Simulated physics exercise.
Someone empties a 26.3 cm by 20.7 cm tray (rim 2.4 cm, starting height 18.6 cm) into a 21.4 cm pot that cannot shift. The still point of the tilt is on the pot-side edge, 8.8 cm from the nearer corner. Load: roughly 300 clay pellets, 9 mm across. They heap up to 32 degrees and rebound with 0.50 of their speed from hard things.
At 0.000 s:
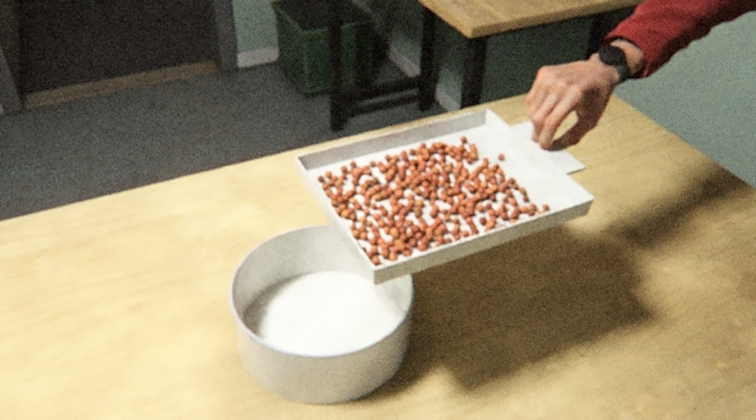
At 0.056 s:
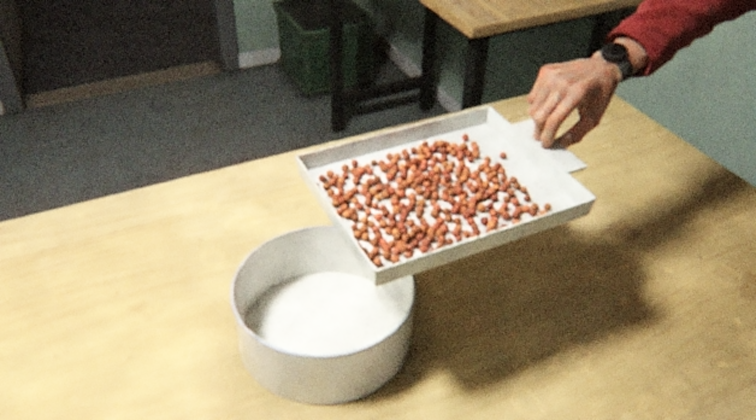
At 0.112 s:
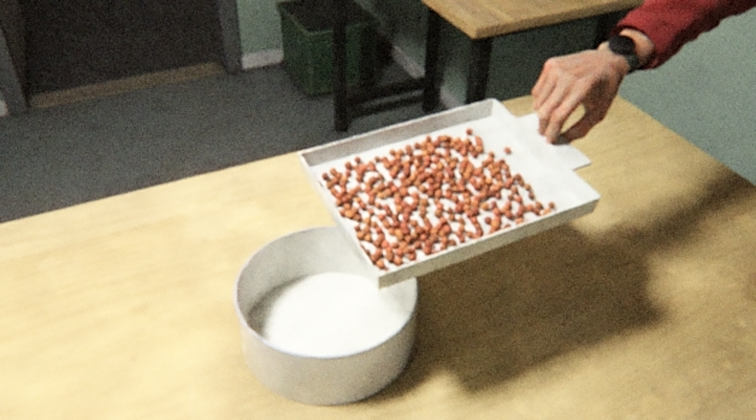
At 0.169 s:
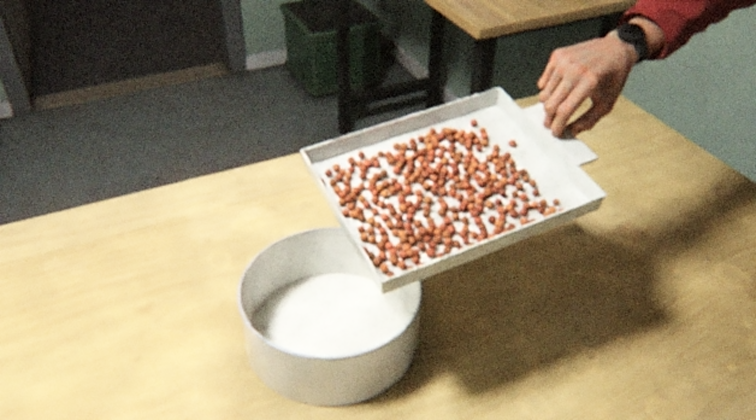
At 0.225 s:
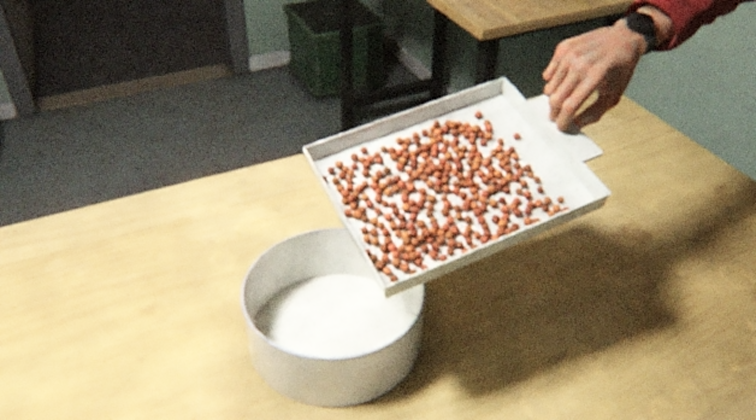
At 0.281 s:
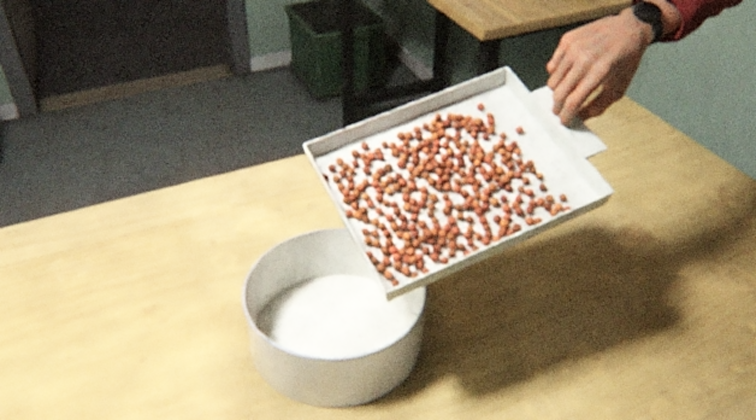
A hand gradually tilts a white tray of small reddish-brown pellets above a round pot.
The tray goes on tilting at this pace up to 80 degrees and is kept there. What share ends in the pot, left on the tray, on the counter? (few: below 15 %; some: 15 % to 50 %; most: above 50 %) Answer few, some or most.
Pot: Few, tray: Most, counter: Few.
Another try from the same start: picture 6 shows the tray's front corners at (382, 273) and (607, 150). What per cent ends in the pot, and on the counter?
Pot 5, counter 0.
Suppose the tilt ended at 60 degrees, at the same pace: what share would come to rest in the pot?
Then about 0 per cent.
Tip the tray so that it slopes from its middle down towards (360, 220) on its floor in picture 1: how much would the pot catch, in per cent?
About 0 per cent.
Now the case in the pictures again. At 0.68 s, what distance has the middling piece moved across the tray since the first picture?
About 4 cm.
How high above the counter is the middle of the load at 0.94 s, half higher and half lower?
About 22 cm.
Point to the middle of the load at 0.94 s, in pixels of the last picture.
Around (433, 216).
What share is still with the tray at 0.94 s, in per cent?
About 100 per cent.
After 0.68 s, tilt 48 degrees; the tray holds 100 %, the pot 0 %.
Then, at 0.94 s, tilt 68 degrees; the tray holds 100 %, the pot 0 %.
After 1.31 s, tilt 80 degrees; the tray holds 100 %, the pot 0 %.
By 1.6 s all is still; pot 0 %, tray 100 %, counter 0 %.
